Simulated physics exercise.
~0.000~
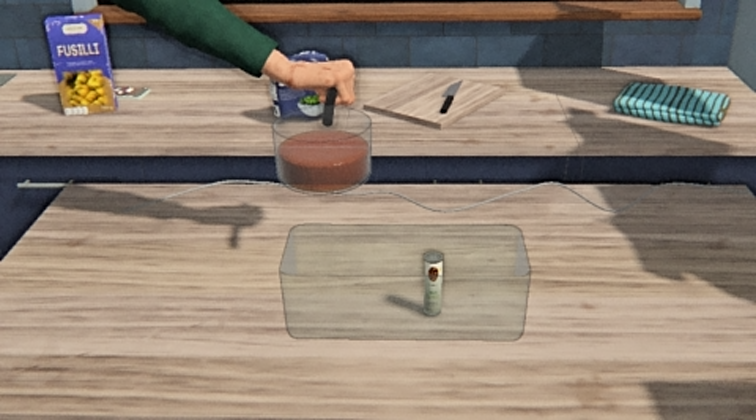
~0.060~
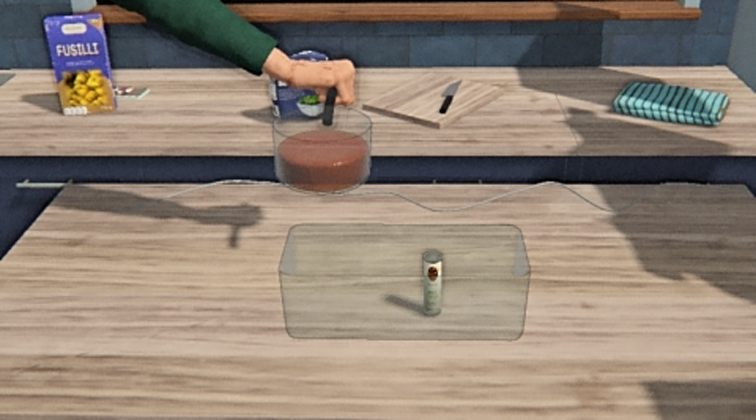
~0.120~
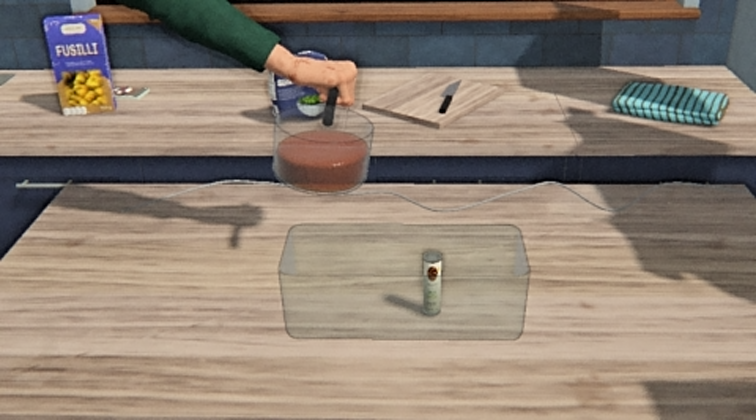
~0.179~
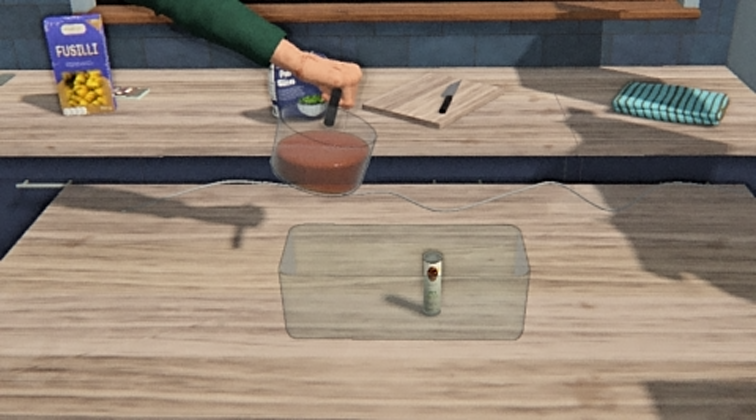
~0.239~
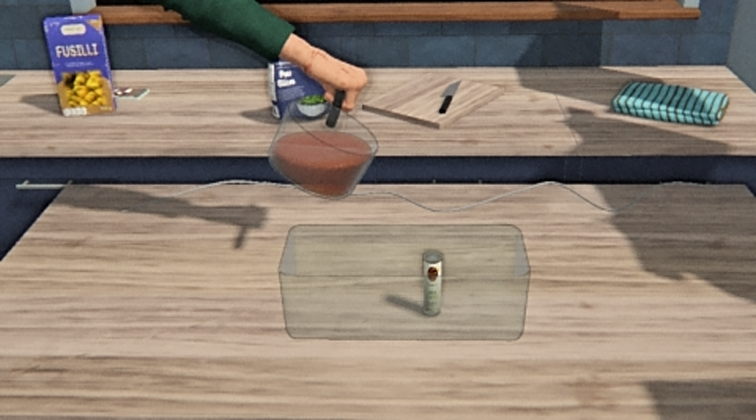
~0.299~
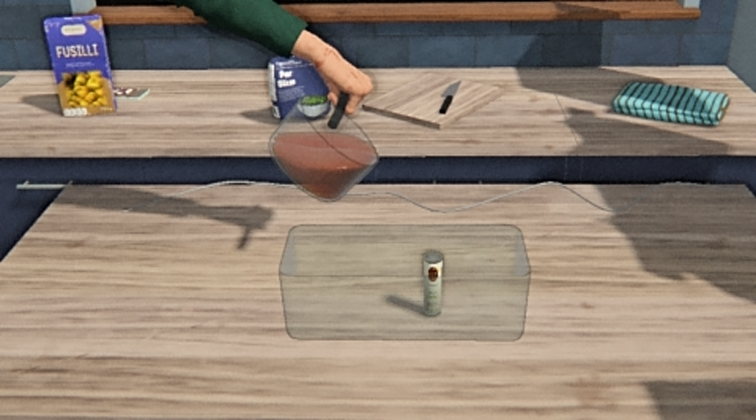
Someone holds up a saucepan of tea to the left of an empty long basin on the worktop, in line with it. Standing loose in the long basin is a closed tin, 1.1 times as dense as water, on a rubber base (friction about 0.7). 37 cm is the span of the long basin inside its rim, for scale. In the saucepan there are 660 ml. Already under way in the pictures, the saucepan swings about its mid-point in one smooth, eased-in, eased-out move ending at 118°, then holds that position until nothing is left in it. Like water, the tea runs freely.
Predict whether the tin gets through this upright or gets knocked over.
I'd say it will come down.
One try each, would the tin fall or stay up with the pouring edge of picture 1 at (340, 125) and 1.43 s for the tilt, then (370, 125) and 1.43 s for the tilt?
Trial 1 - tin stays standing; trial 2 - tin tips.
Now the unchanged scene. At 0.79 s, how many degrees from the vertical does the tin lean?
Roughly 15°.
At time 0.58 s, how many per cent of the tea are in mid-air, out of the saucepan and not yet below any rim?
Near 46 in a hundred.
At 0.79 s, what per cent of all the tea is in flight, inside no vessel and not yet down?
Around 9 per cent of the liquid is in flight.
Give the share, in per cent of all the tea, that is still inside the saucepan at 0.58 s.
26 %.
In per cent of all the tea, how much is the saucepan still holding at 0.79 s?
About 3 per cent.
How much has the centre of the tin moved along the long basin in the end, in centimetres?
In the end the tin's centre has shifted about 8.0 centimetres.
By 0.58 s the tilt is 105° and 26 per cent is still to pour; the tin stands where it began.
By 0.79 s the tilt is 118° and 3 per cent is still to pour; the tin leans 13°.
By 1.00 s the tilt is 118° and 0 per cent is still to pour; the tin leans 57°.
By 1.24 s the tilt is 118° and 0 per cent is still to pour; the tin lies on its side.
At rest the tin lies on its side.
